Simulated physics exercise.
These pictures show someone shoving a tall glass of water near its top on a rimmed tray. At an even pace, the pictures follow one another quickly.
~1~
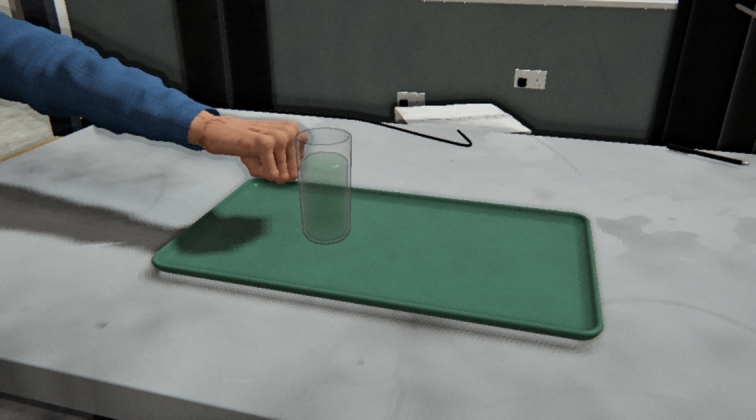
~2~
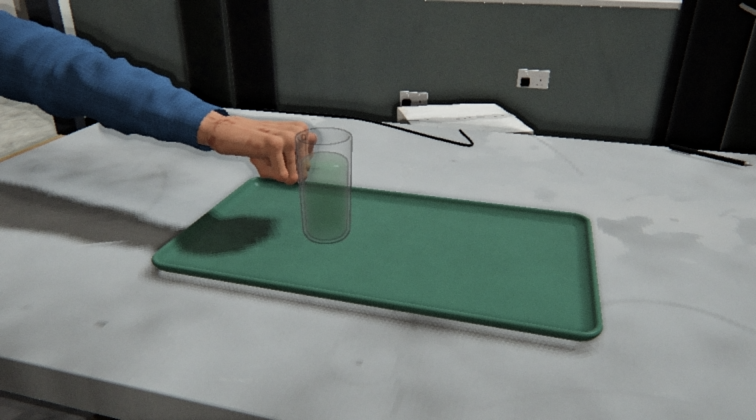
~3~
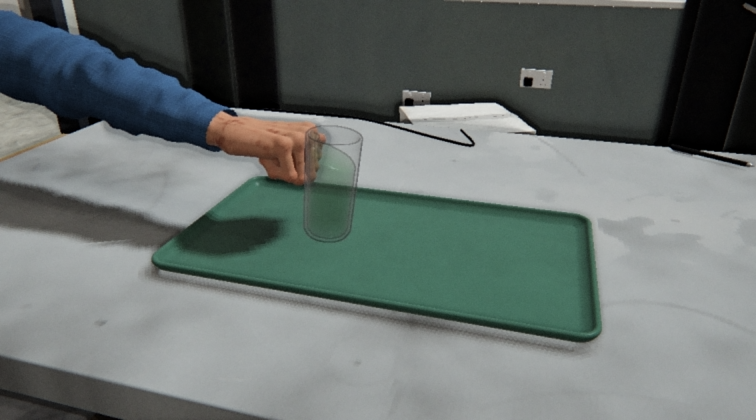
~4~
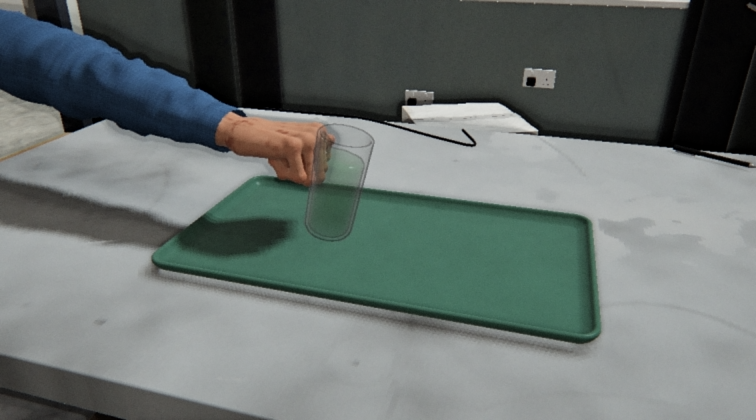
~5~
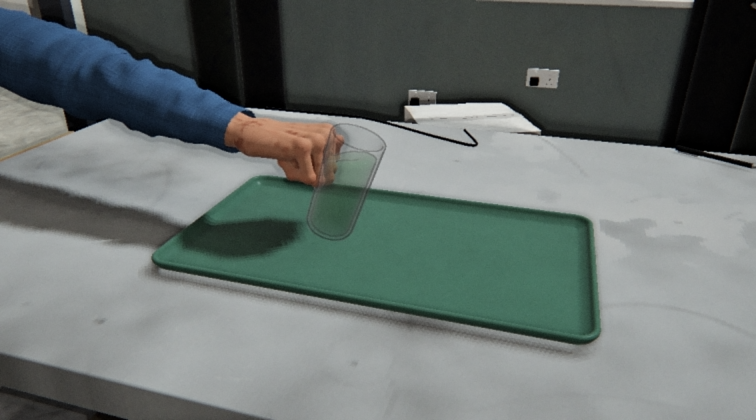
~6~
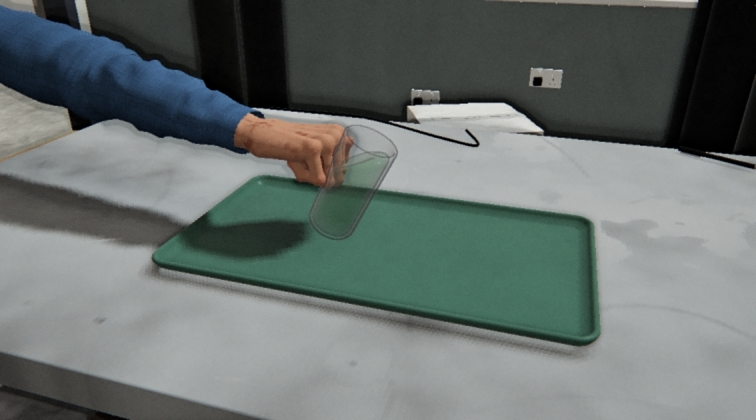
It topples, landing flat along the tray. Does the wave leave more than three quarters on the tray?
No, it takes more than a quarter off.
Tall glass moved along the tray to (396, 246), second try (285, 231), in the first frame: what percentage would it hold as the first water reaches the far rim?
Roughly 90 % and then 65 %.
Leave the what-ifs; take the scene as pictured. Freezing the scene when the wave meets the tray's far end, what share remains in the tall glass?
70 per cent.
A moment on, the tall glass is falling and 100 per cent is in the glass, 0 on the tray and 0 above or beyond its rim.
Next, the tall glass lies on its side and 75 per cent is in the glass, 9 on the tray and 16 above or beyond its rim.
Then the tall glass lies on its side and 48 per cent is in the glass, 33 on the tray and 19 above or beyond its rim.
Later the tall glass lies on its side and 26 per cent is in the glass, 32 on the tray and 42 above or beyond its rim.
Finally, 55 per cent is held by tray and glass, 45 is off the tray.
